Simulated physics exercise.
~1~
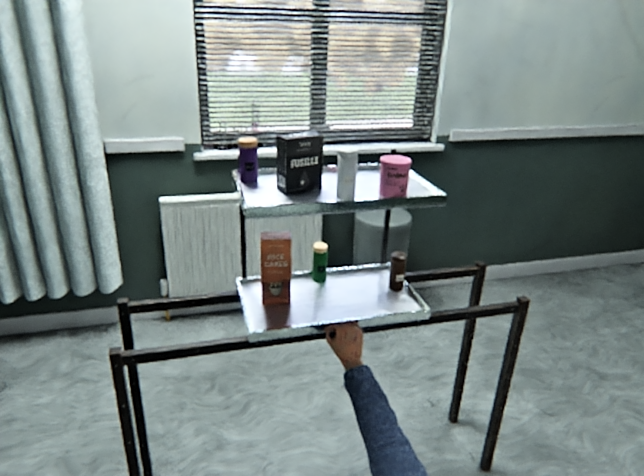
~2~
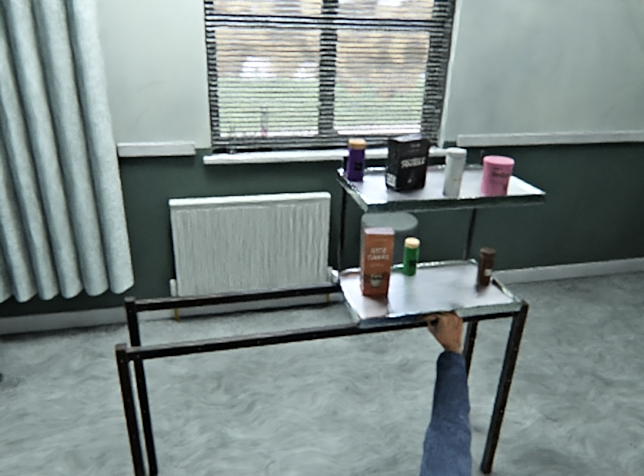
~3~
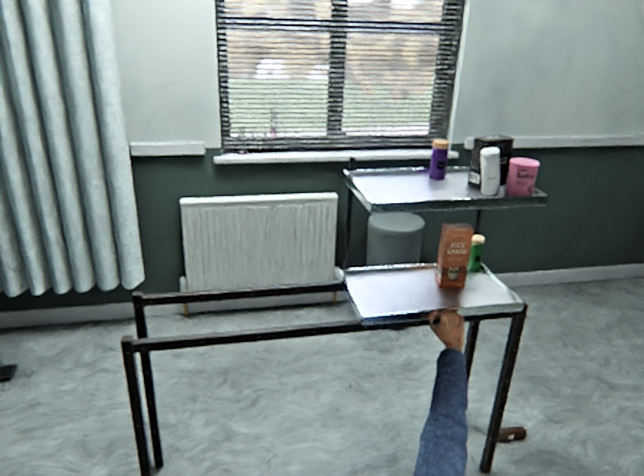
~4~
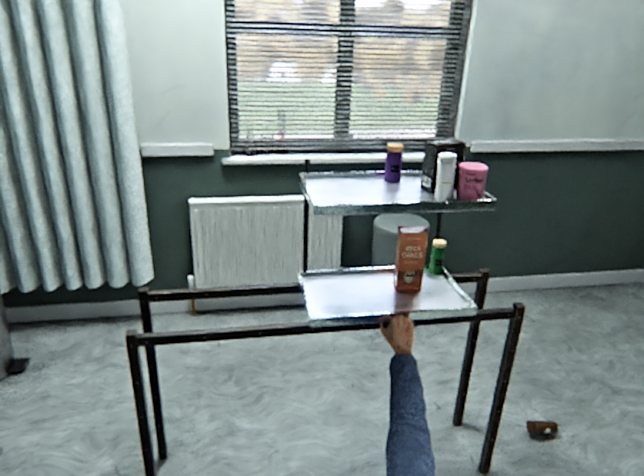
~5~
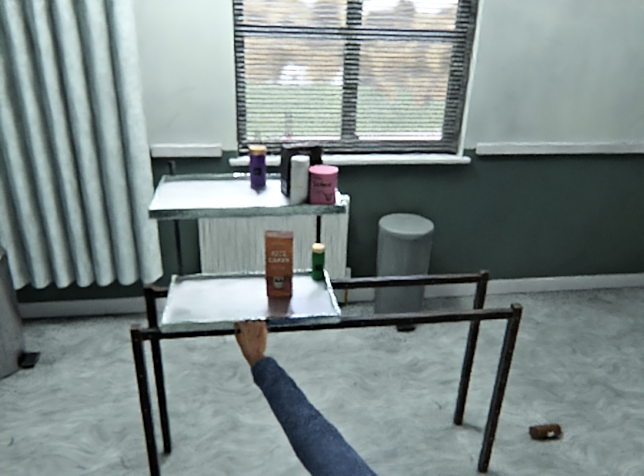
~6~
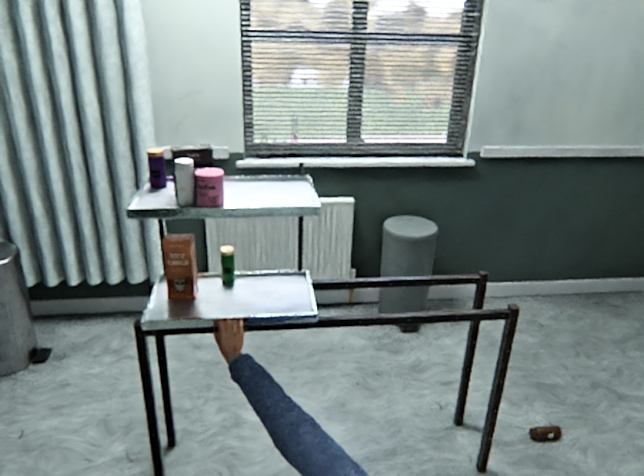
We see a hand slide a two-level rack tray of cartons, tins and shakers to the right, where the small brown shaker falls to the floor; the hand then moves the tray to the left end, the other items still upright on it.
